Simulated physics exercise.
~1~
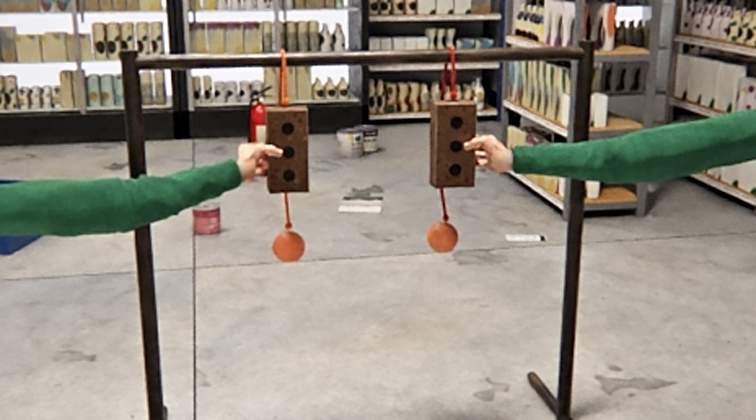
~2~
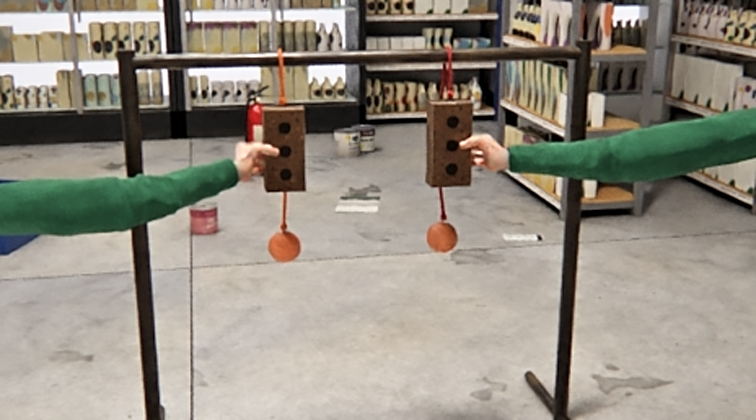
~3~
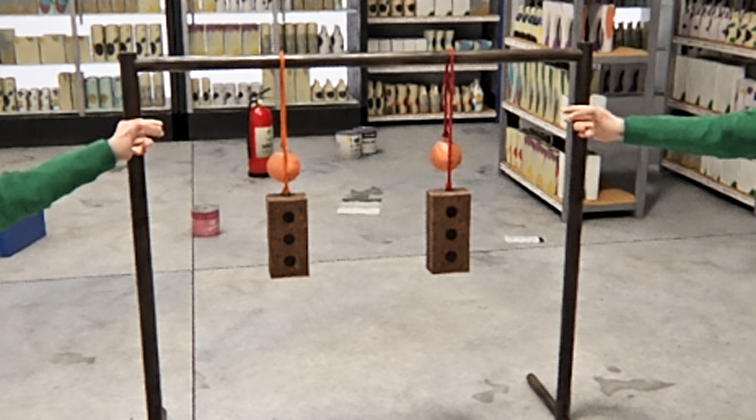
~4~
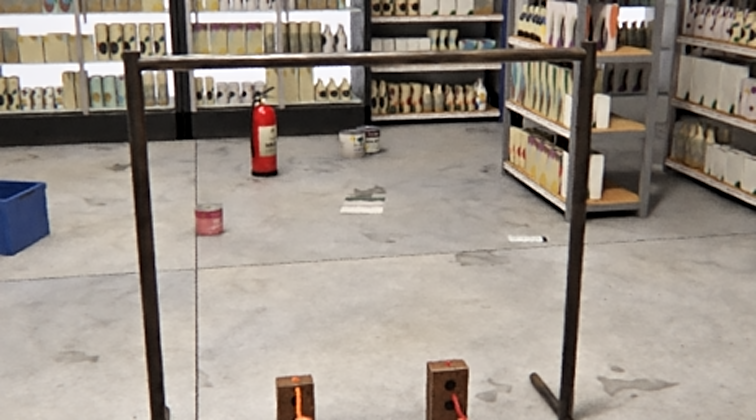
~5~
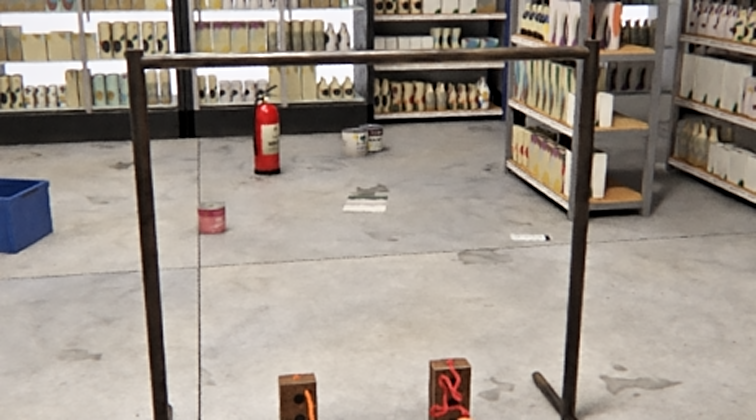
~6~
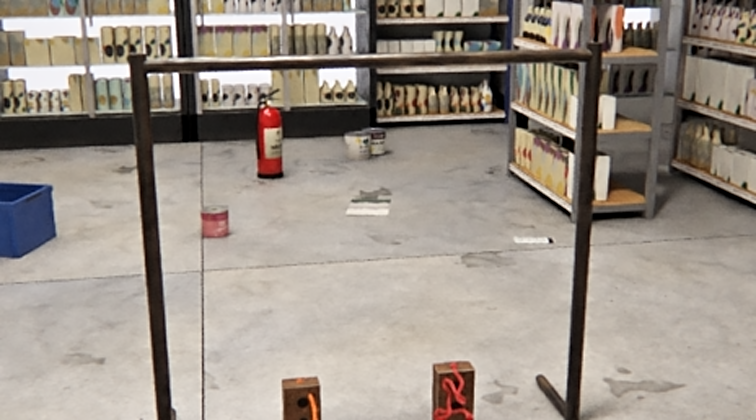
In a storeroom lined with stocked shelves, two green-sleeved hands hold bricks on cords over a metal rail, an orange ball dangling beneath each. The hands let go and withdraw, the bricks drop as the balls rise, and both bricks end on the floor with their cords.
